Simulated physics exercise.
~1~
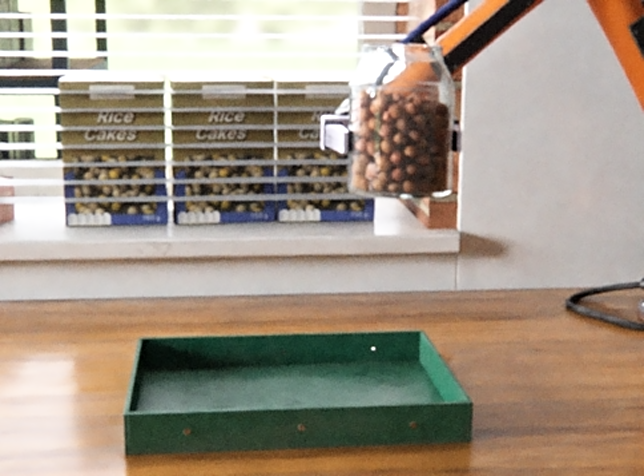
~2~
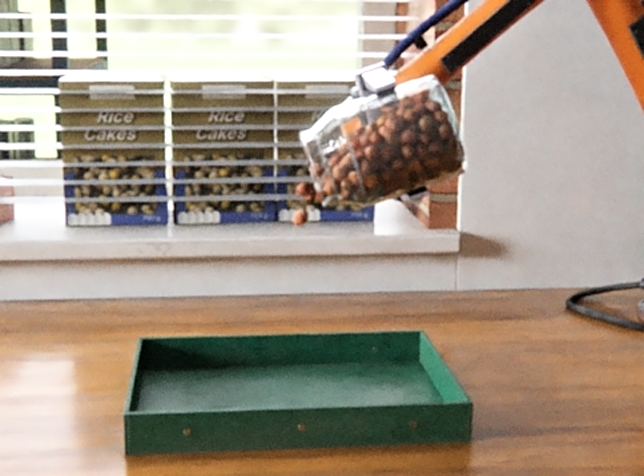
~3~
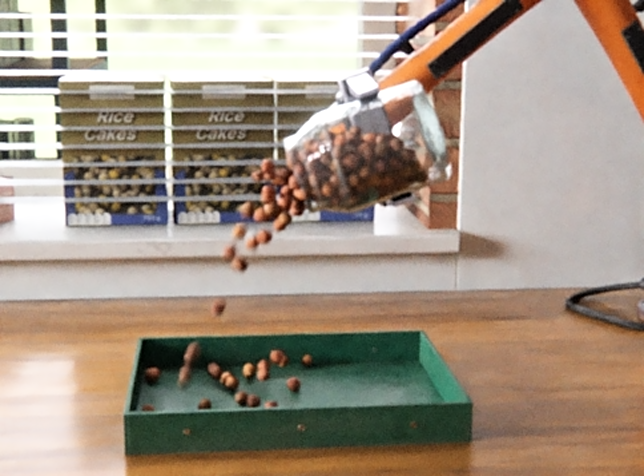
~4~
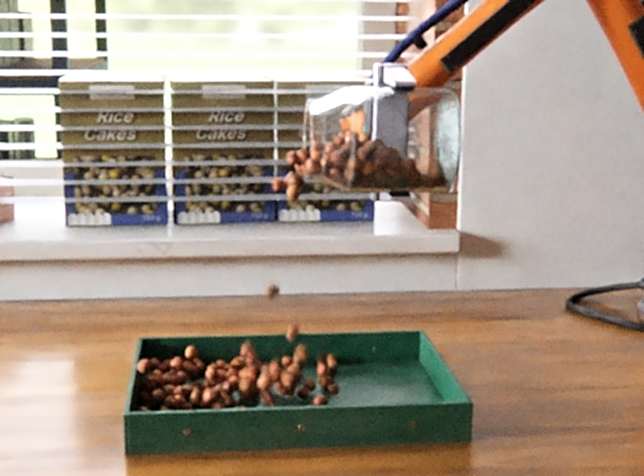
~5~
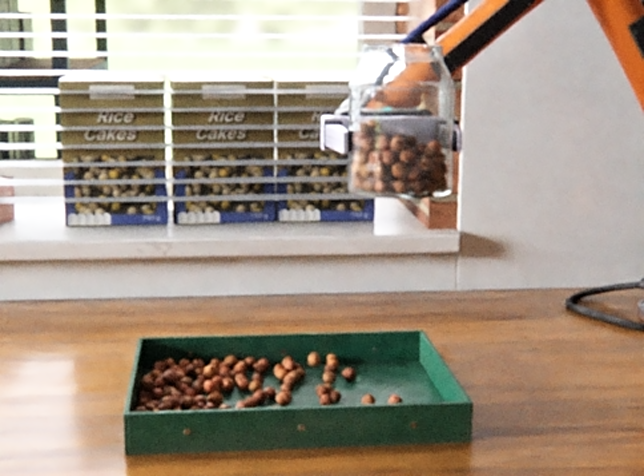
A robot arm tips a jar, pours some hazelnuts into a green tray, and rights it.
